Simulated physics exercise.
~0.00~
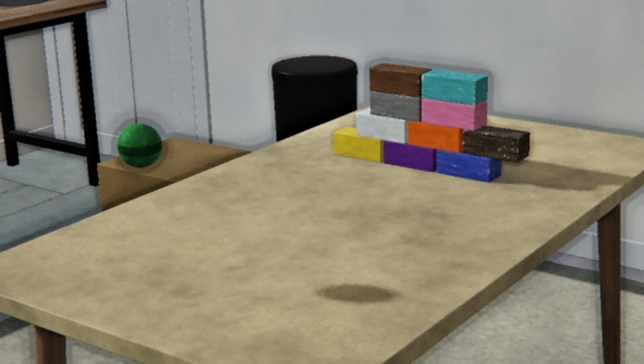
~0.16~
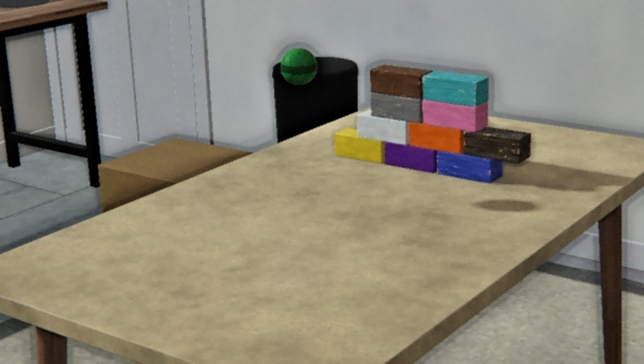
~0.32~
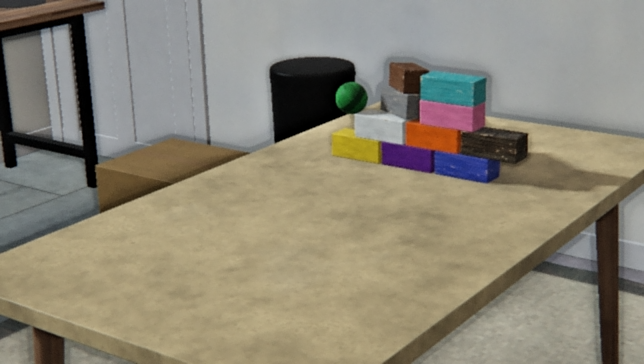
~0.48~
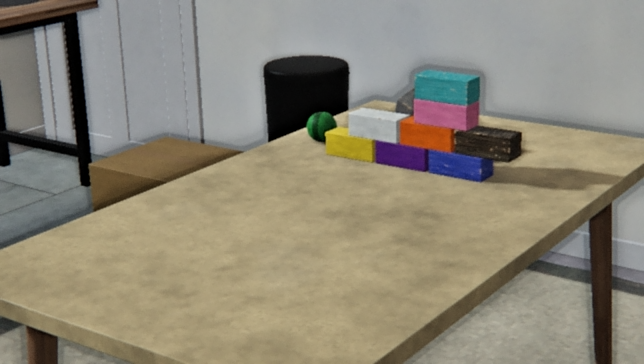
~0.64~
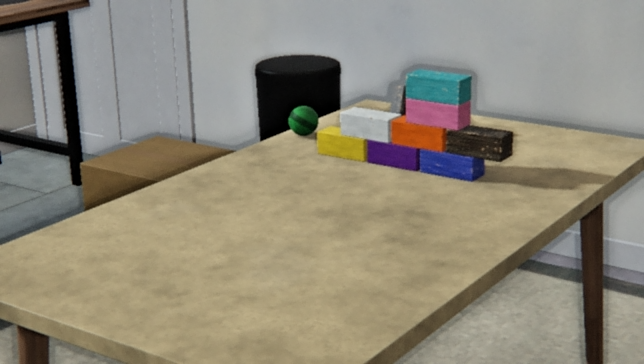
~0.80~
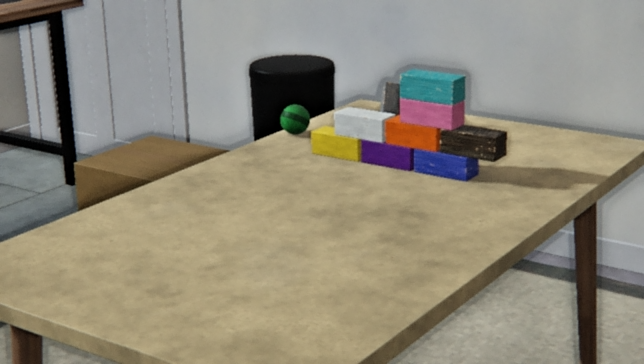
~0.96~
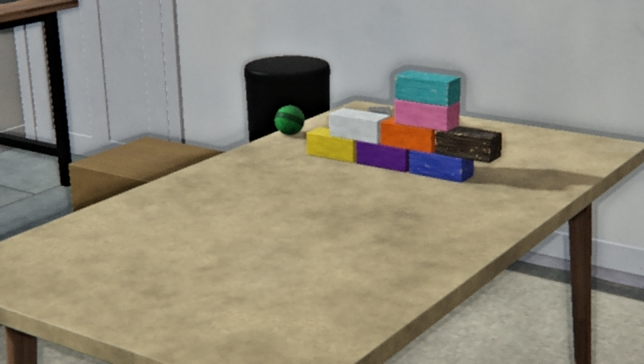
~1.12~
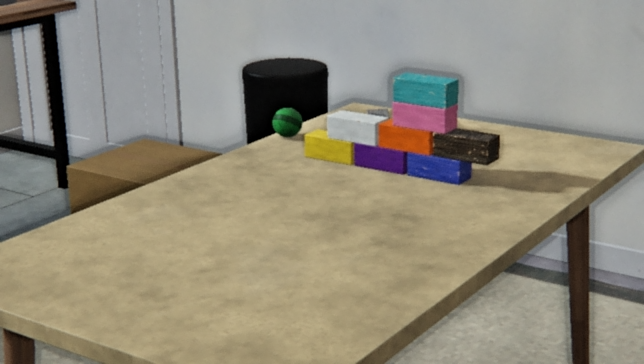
Tabletop with stacked coloured blocks as a green ball flies in, knocking the brown and grey blocks off behind the standing pile.
